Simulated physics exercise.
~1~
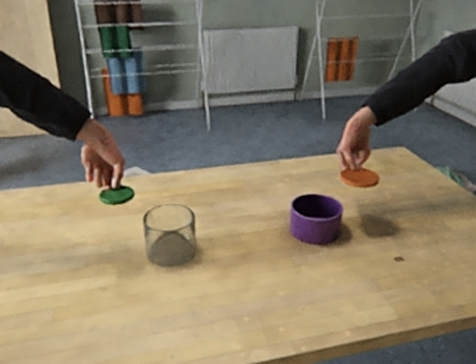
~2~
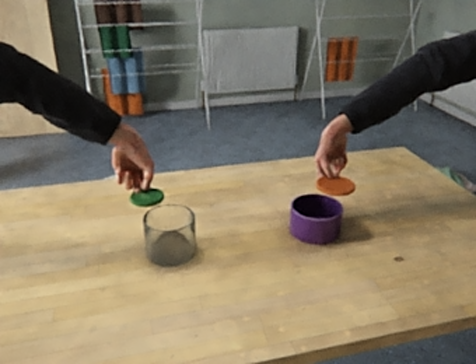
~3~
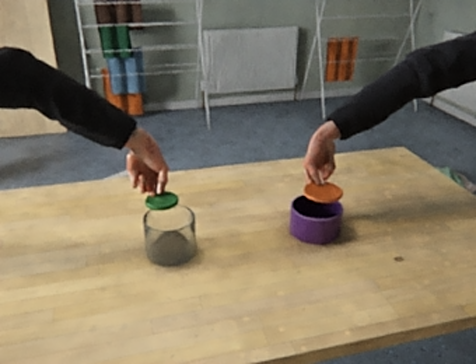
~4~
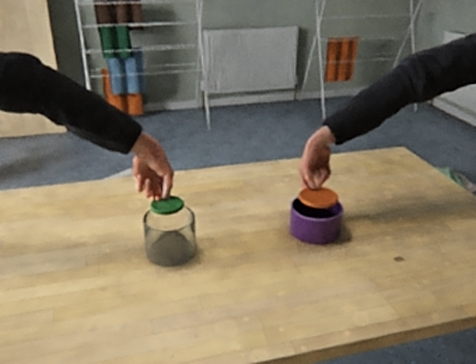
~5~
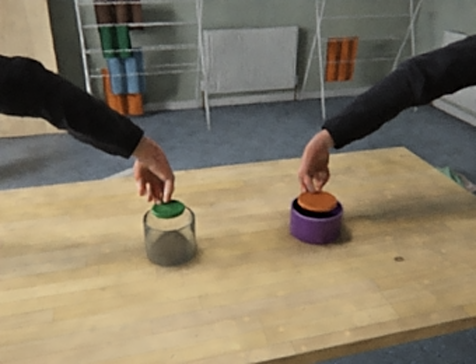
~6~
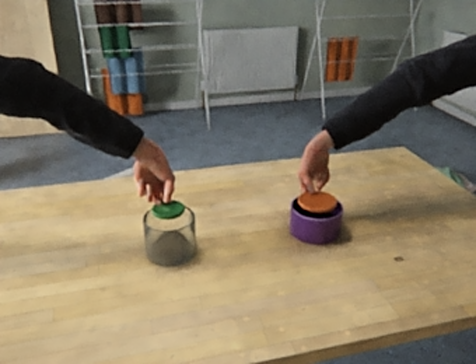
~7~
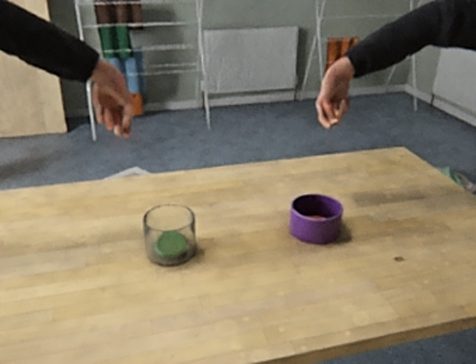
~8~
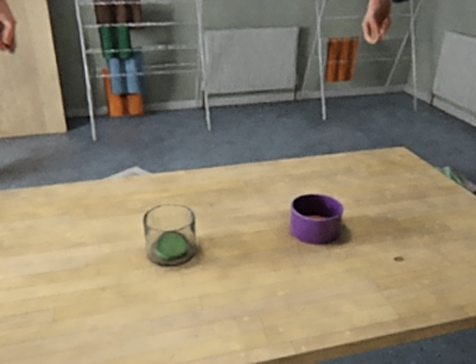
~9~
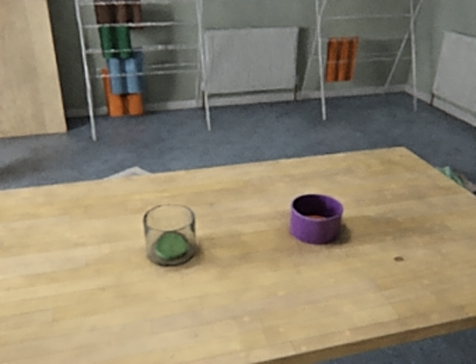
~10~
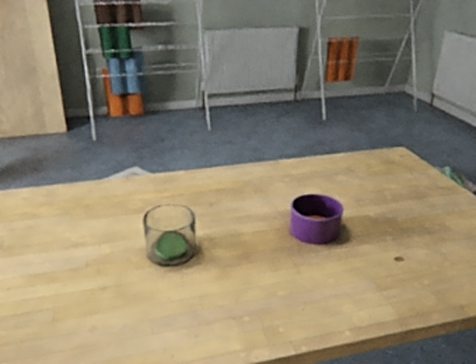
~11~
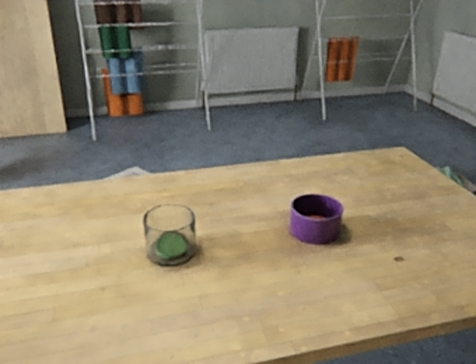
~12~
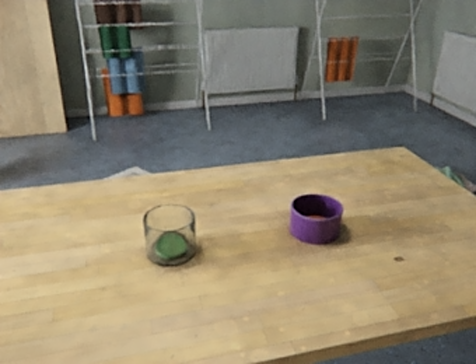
Two dark-sleeved arms reach over a pale wooden table, one holding a green disc and the other an orange disc, in a fixed, slightly raised view of a grey-carpeted room with white racks and a radiator behind. A clear glass pot stands on the left and a purple pot on the right. The hands bring the green disc rightward and the orange disc leftward, lower them to the pot openings and pause. Both let go and draw back out of view. The green disc drops inside the glass and rests there, while the orange one falls into the purple pot, leaving both uncovered.
